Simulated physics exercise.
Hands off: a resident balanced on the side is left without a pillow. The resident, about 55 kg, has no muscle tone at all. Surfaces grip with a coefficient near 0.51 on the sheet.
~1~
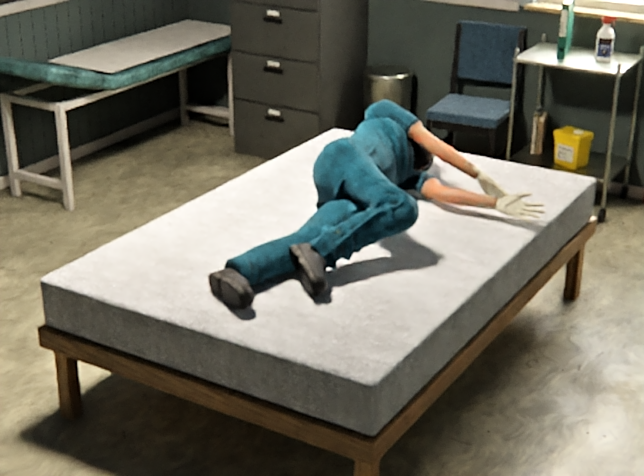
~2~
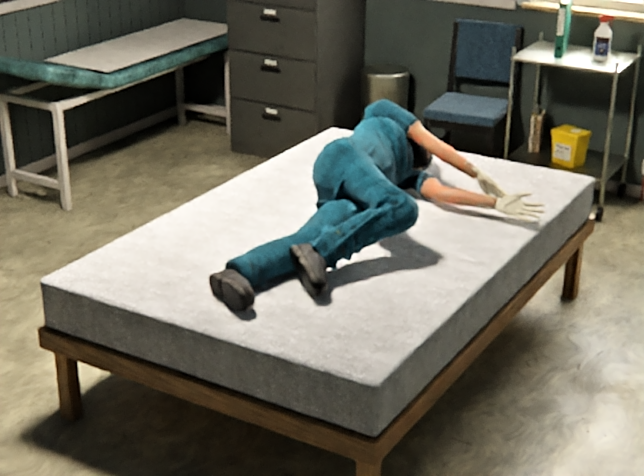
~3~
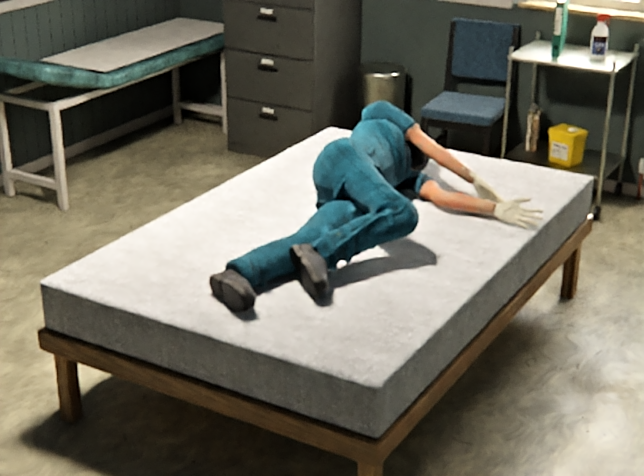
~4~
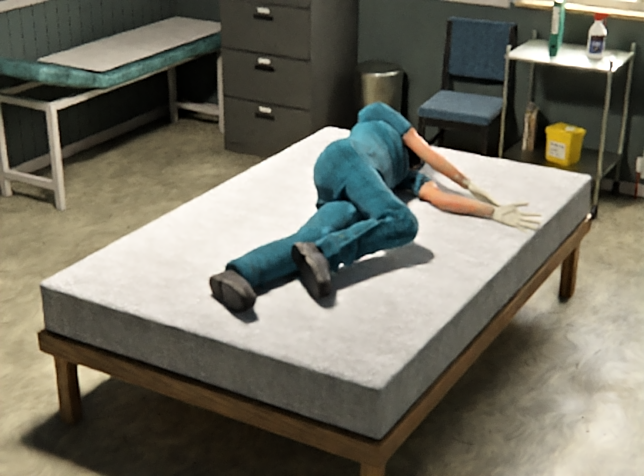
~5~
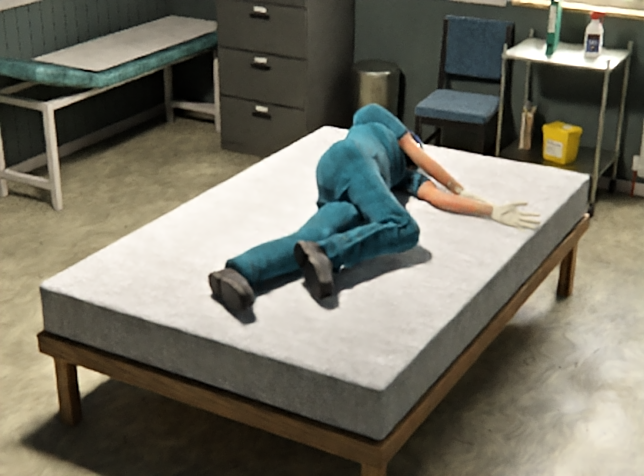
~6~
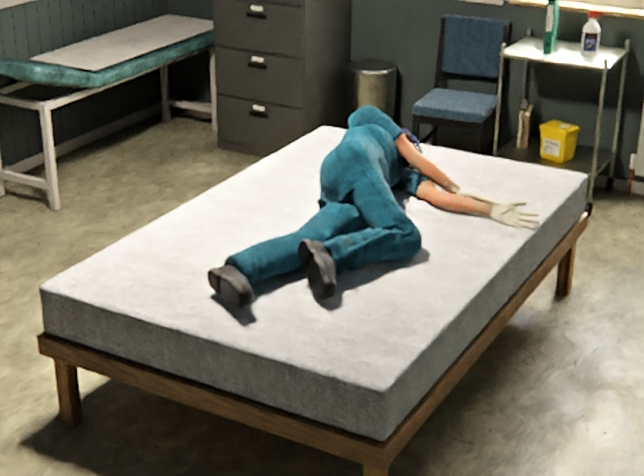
In a clinic-like room with a filing cabinet and a blue chair, a person in teal scrubs and pale gloves lies on their side across a bare mattress, arms stretched to the right. The upper body rolls slightly forward, and the upper arm draws in toward the head while the other stays outstretched.
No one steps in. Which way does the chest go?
The chest drops backwards.
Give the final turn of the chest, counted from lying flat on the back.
Turned some 40°.
Then, 0.26 s after the last picture the chest is turned 55° from lying flat on the back, near (364, 156) in the last picture's view.
Then, 0.66 s after the last picture the chest is turned 45° from lying flat on the back, near (357, 158) in the last picture's view.
Then, 1.26 s after the last picture the chest is turned 45° from lying flat on the back, near (356, 159) in the last picture's view.
When all is still, chest sinks back.
